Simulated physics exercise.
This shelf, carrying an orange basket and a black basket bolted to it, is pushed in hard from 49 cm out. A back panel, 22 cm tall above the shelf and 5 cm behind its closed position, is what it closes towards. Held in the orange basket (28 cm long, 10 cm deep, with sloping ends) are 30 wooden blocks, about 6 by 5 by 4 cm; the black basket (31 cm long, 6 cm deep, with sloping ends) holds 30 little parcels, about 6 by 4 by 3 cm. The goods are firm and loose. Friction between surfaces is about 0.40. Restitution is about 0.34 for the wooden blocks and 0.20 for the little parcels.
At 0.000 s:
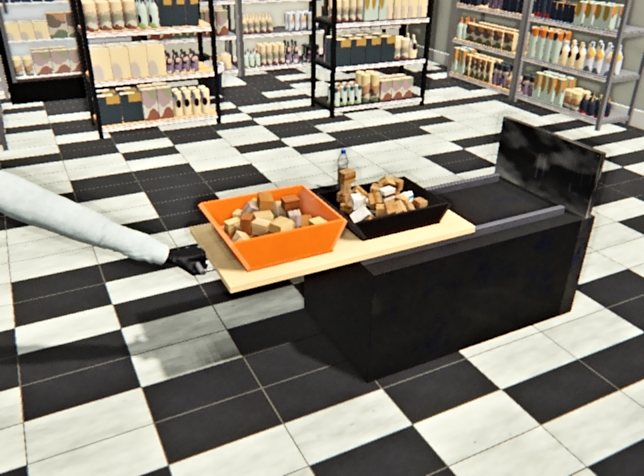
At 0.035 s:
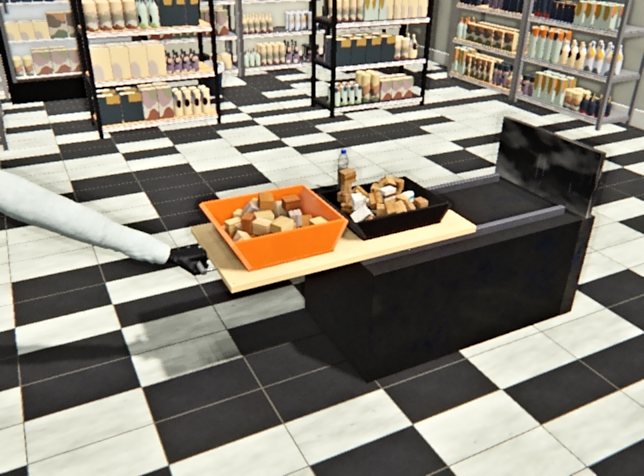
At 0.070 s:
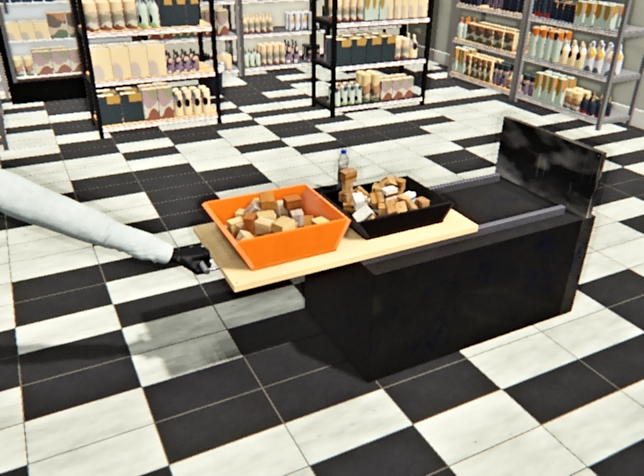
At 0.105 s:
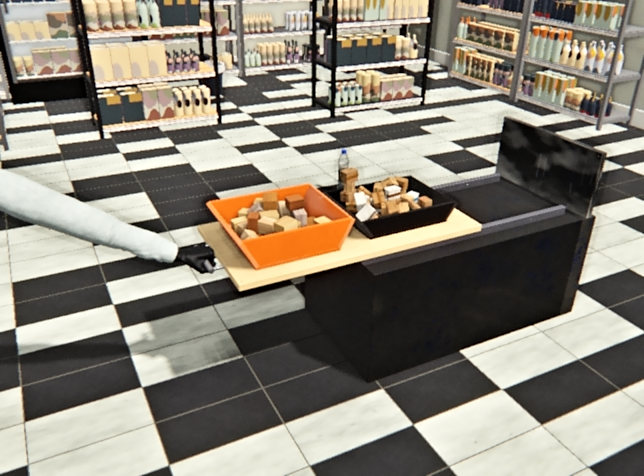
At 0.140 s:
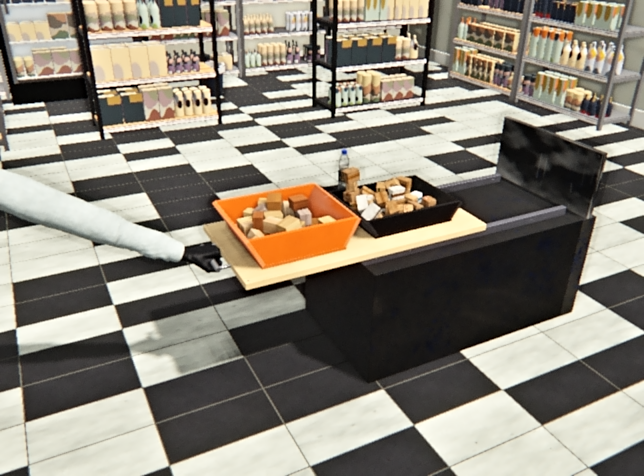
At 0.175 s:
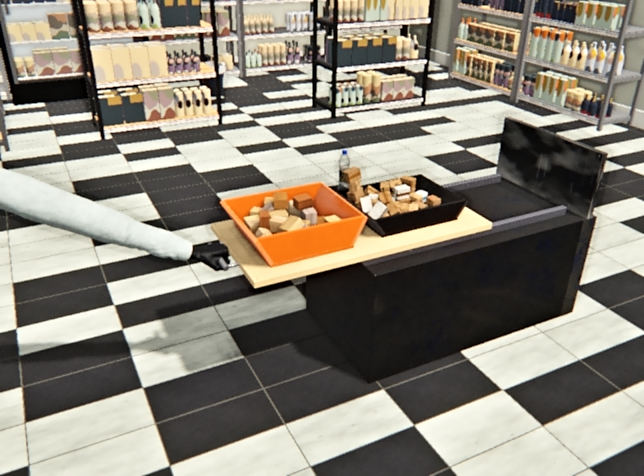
A wooden shelf holding an orange basket of blocks and a black basket of small parcels sits nearly still at first, a gloved hand at its left end. The arm then pushes it slowly a short way rightward over the black counter, toward the upright back panel, both baskets riding along.
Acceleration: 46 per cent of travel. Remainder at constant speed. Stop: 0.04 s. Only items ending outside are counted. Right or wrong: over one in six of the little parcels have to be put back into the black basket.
Wrong.
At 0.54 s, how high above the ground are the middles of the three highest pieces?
About 64 cm up, on average.
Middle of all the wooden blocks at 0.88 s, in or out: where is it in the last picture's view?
Centre: Around (404, 206) px.
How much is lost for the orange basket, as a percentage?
The orange basket comes in at 0 in a hundred.
After 0.46 s, the runners reach their end.
After 0.54 s, the orange basket has all 30 and the black basket has all 30.
After 0.66 s, the orange basket has all 30 and the black basket is down by 1 of 30.
After 0.88 s, the orange basket has all 30 and the black basket is down by 2 of 30.
When it is over (at 1.32 s), the orange basket has all 30 and the black basket is down by 2 of 30. Asked share, 2 of 30, 7 per cent.
